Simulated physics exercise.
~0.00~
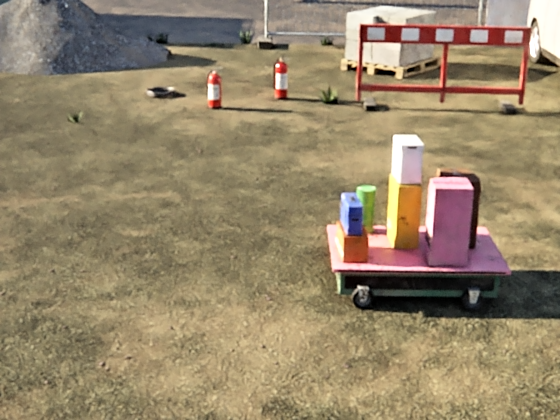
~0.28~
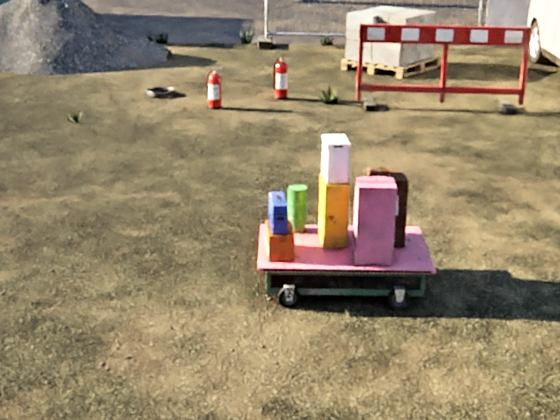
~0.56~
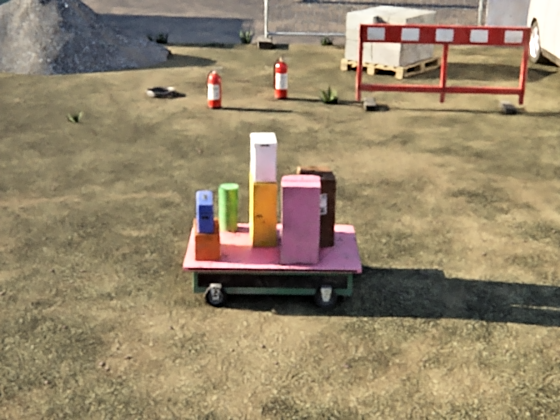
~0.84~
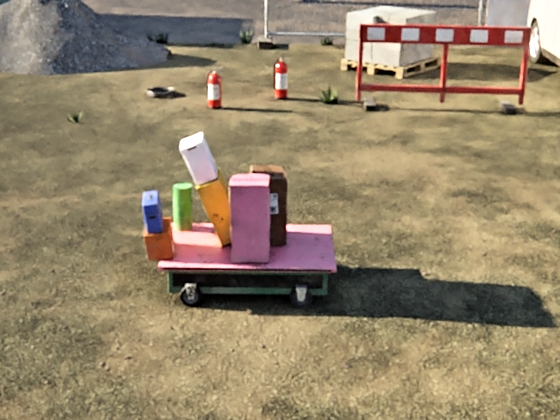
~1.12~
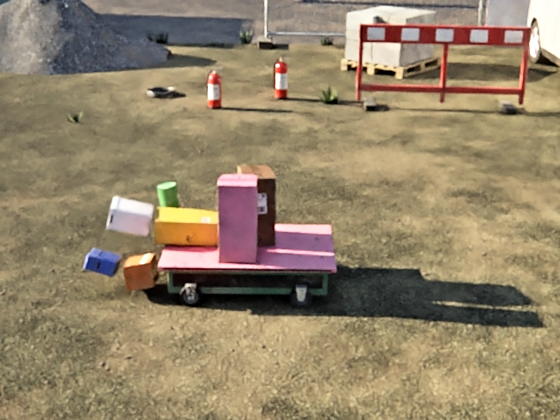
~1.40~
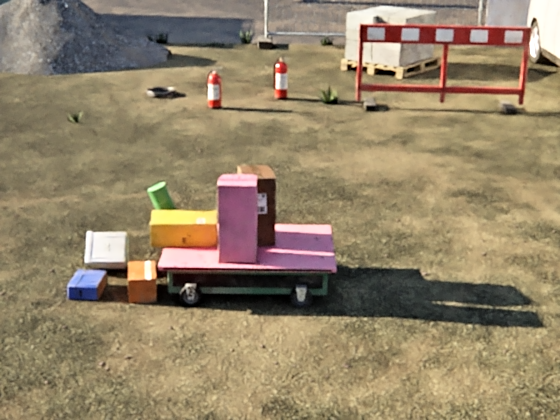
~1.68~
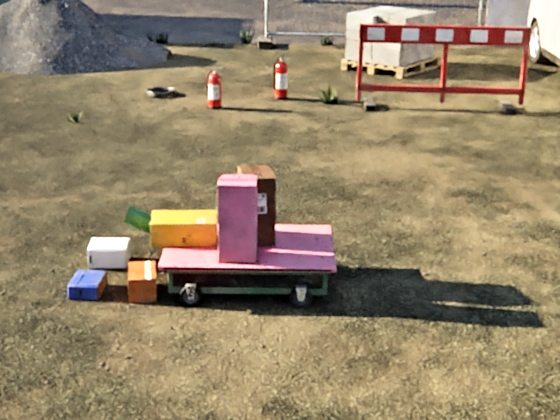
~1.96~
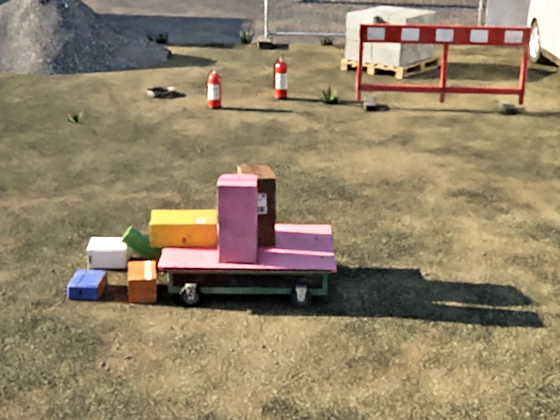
A flat cart loaded with colourful boxes rolled left across the dirt and stopped, tipping the yellow box over on its deck. The white tote, blue toolbox, orange box and green canister ended up off the left end, while the pink and brown boxes stayed standing aboard.
